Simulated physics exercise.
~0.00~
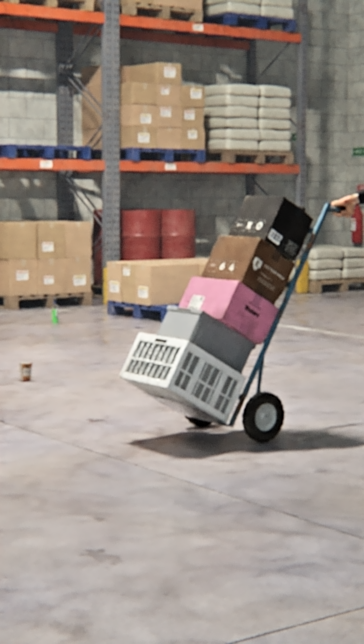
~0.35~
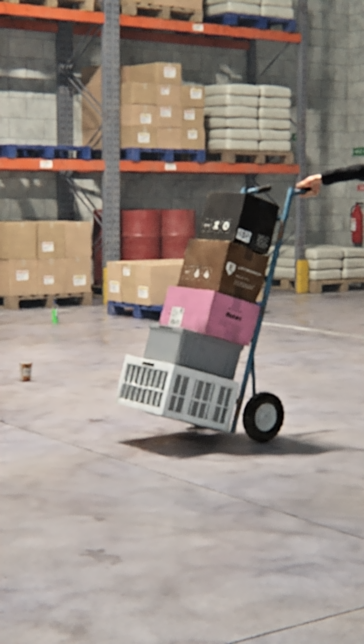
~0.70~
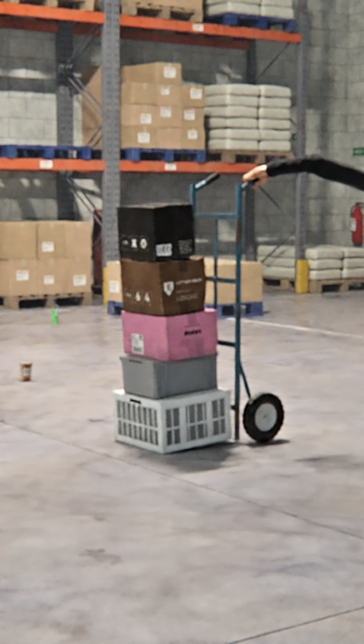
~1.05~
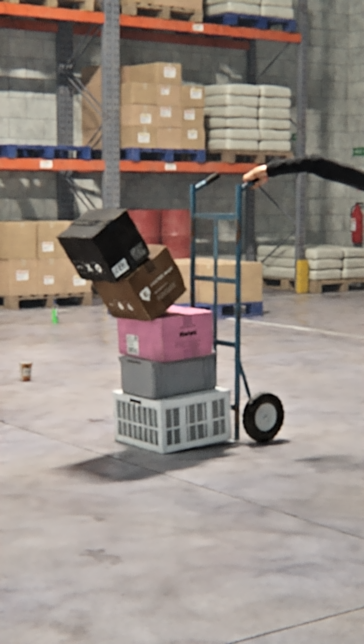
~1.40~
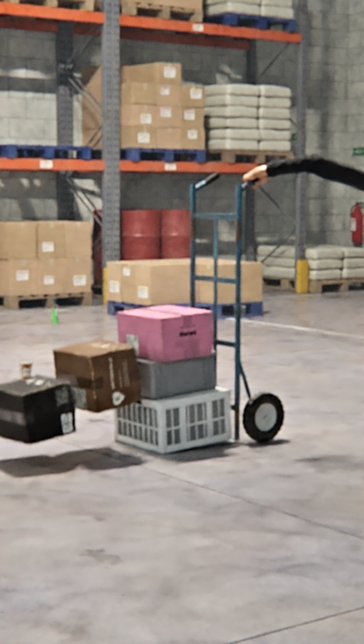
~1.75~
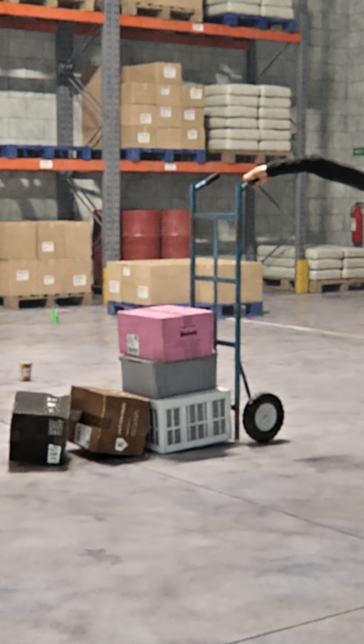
A stacked hand truck swings upright, and the black and brown boxes topple left onto the floor.
